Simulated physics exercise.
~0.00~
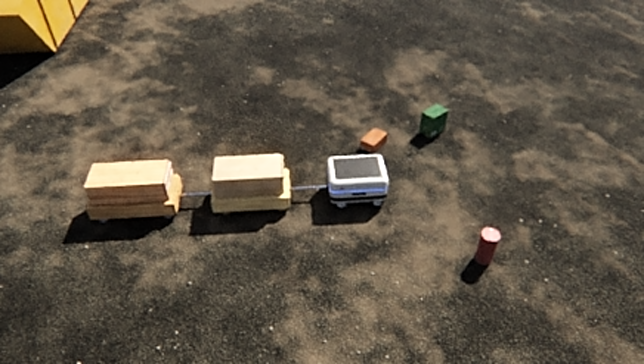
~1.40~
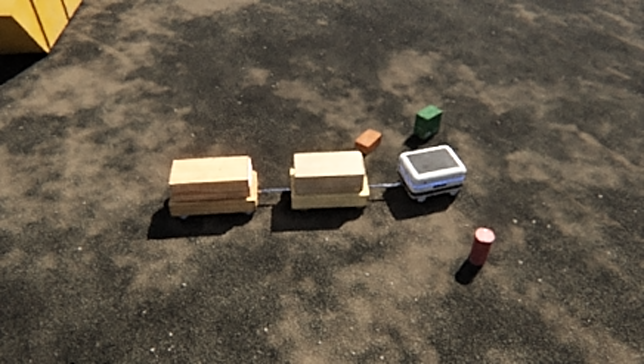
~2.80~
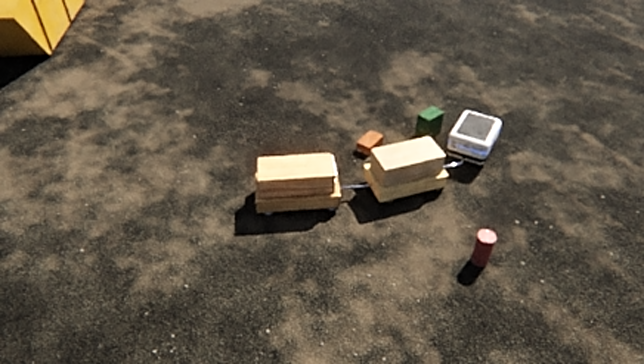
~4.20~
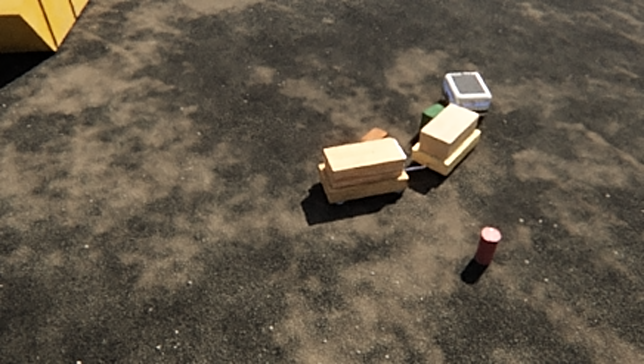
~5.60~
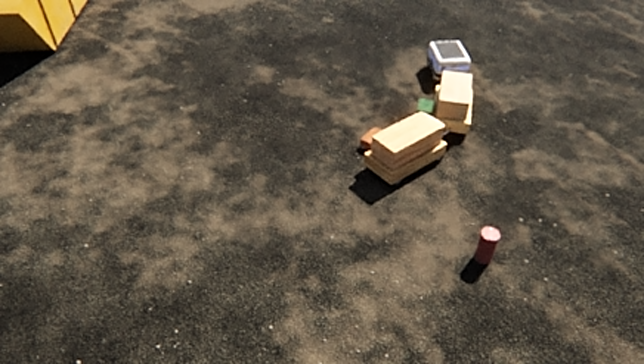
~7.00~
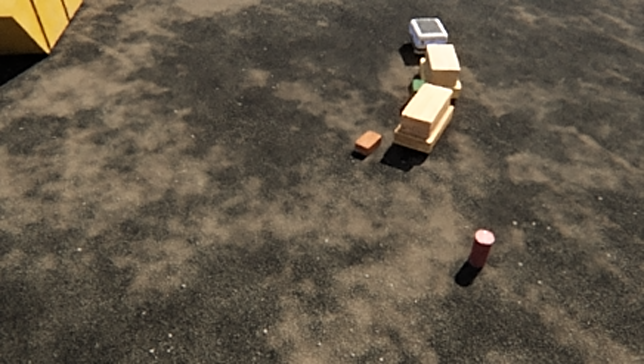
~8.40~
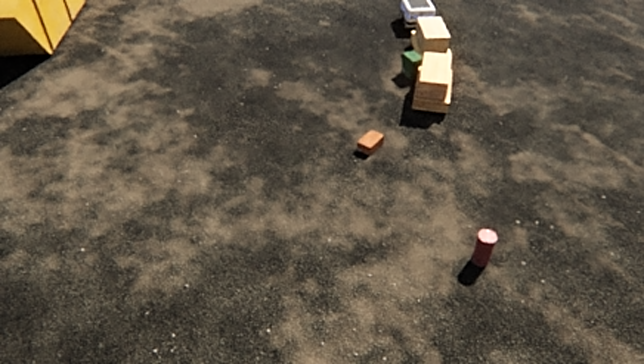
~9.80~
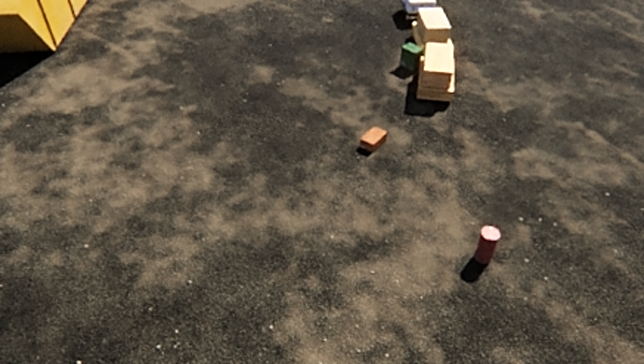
On a dark, patchy stretch of ground, a small white robot tug pulls two carts loaded with pale wooden blocks toward the right, with an orange box and a green box just beyond its path and a red canister nearer the viewer. Passing the orange box, the tug curves left around the green box and heads away, the carts swinging in behind it. The carts cut inside its turn, and the green box is shoved along, still upright, toward the top. Finally the train sits at the upper edge beside the displaced green box, while the orange box and red canister remain in place.
